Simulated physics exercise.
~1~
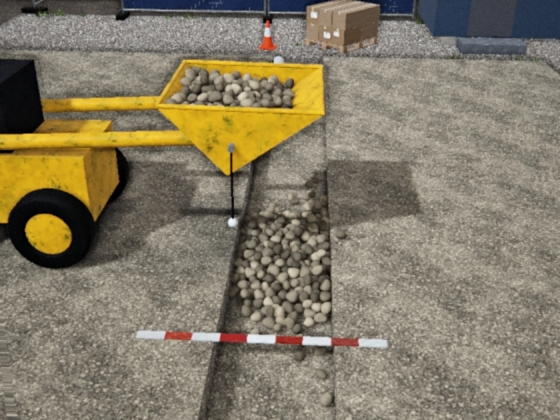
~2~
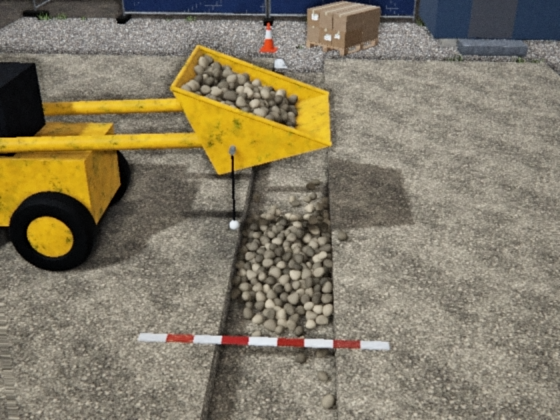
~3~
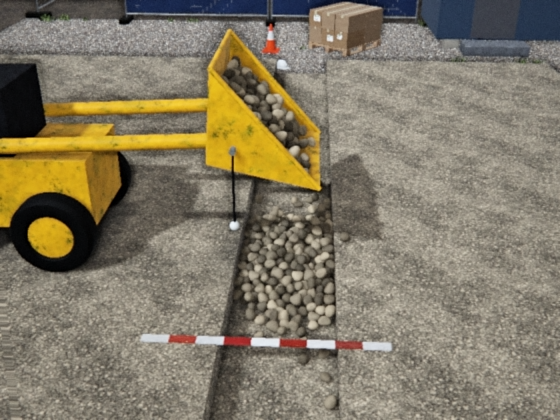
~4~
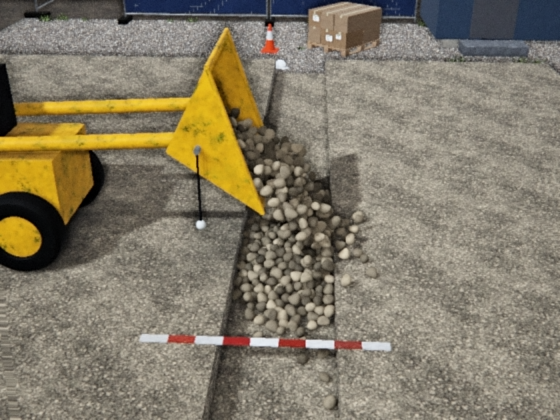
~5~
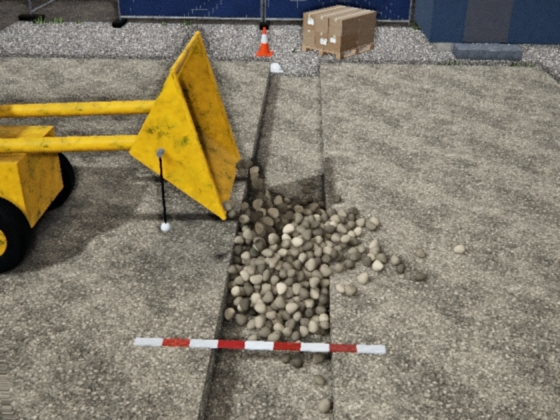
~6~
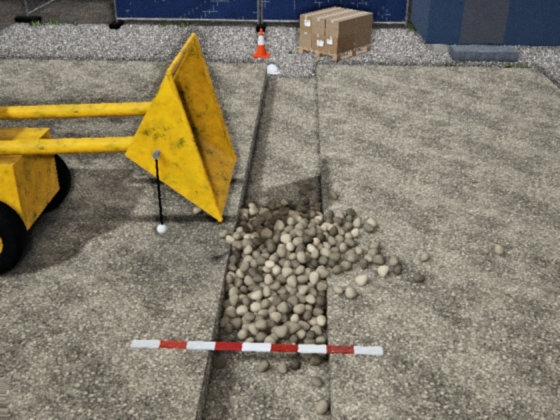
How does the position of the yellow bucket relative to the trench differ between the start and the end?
At the start the bucket reached out over the trench, but by the end it was farther left, over the ground beside the trench's left edge.
